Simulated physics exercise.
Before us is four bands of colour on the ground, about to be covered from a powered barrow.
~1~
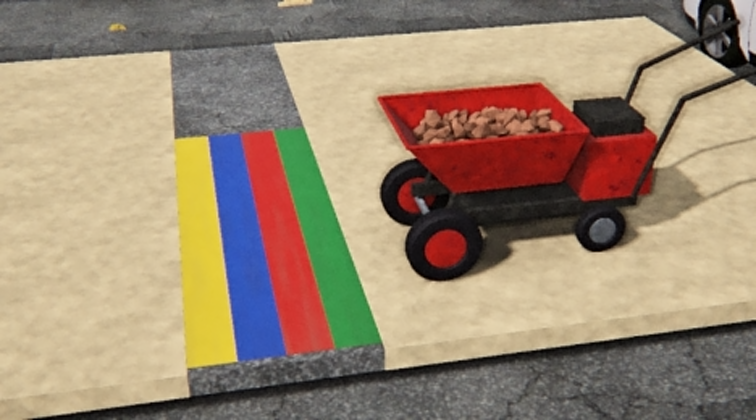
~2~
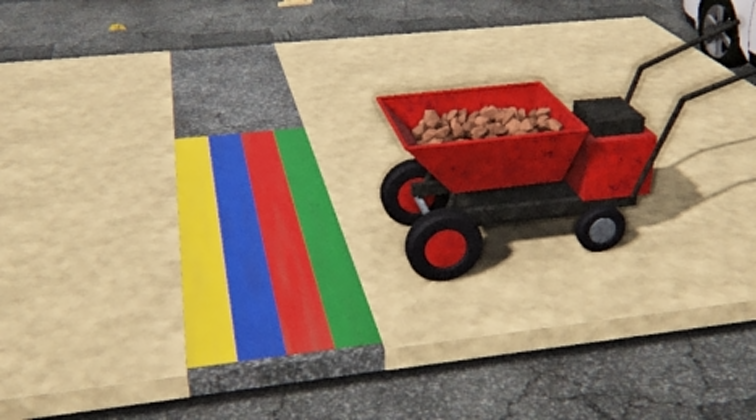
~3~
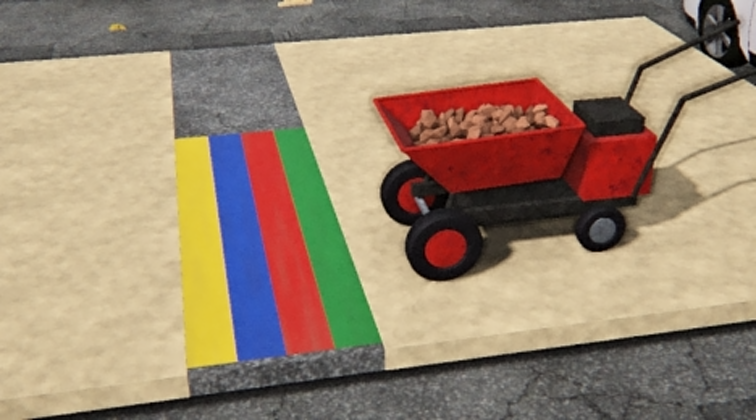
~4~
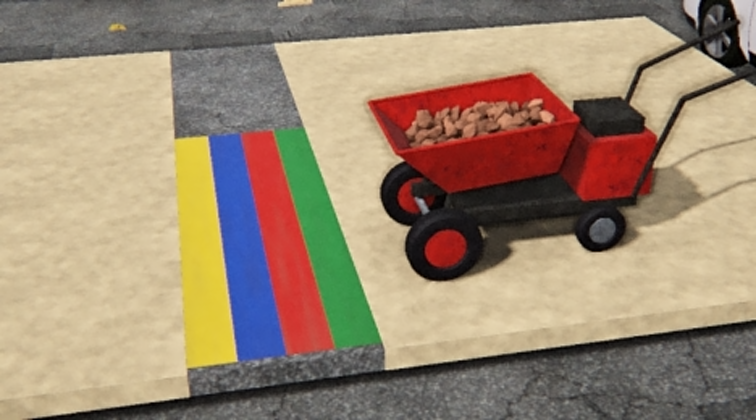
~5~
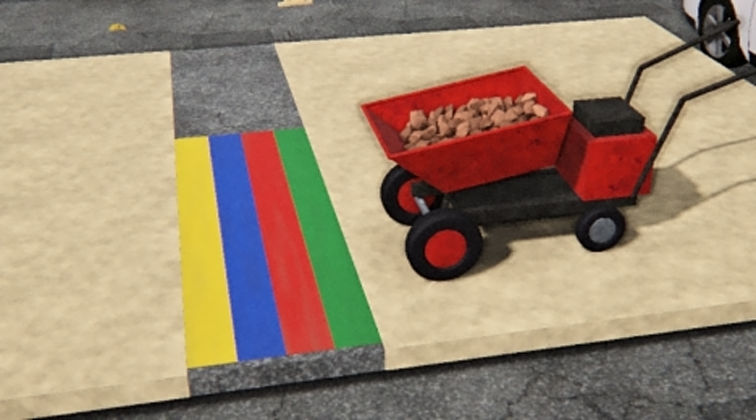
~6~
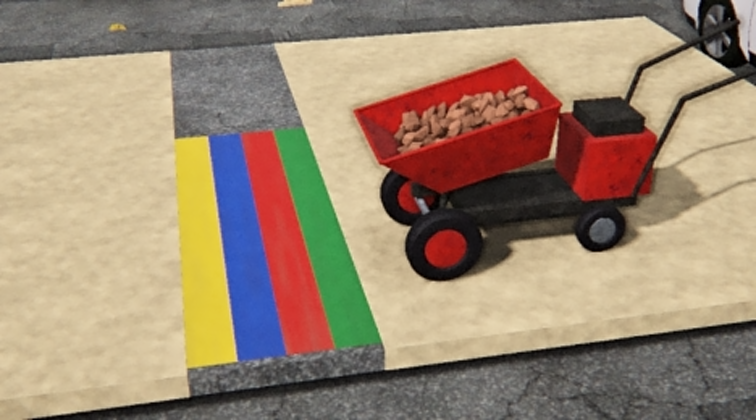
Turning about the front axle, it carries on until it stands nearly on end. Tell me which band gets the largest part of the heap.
I would say the red band gets the largest part.
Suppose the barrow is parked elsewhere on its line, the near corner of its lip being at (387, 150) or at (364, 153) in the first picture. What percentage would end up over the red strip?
Result: 30 in a hundred, then 10 in a hundred.
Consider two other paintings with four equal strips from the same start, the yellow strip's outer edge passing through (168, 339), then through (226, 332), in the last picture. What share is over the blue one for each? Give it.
Shares in turn: 20 %; 30 %.
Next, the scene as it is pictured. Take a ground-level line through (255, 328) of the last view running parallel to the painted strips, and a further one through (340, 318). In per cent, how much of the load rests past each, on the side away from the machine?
First 20 in a hundred, second 80 in a hundred.
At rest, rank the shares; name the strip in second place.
The answer is the blue one.
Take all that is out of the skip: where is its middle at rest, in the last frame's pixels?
Centre at rest, last view: Approx. (273, 263).
Soon after the last picture, skip tipped steeply; all in the skip.
A little later, skip tipped steeply; most in the skip; about a quarter over the red strip; a stray few over the blue strip; a stray few falling.
Later still, skip tipped right over; about a quarter in the skip; a small part over the green strip; about a third over the red strip; about a quarter over the blue strip; a small part over the yellow strip; a stray few off the paint.
At rest, skip tipped right over; about a quarter in the skip; a small part over the green strip; about a third over the red strip; about a quarter over the blue strip; a small part over the yellow strip; a stray few off the paint.
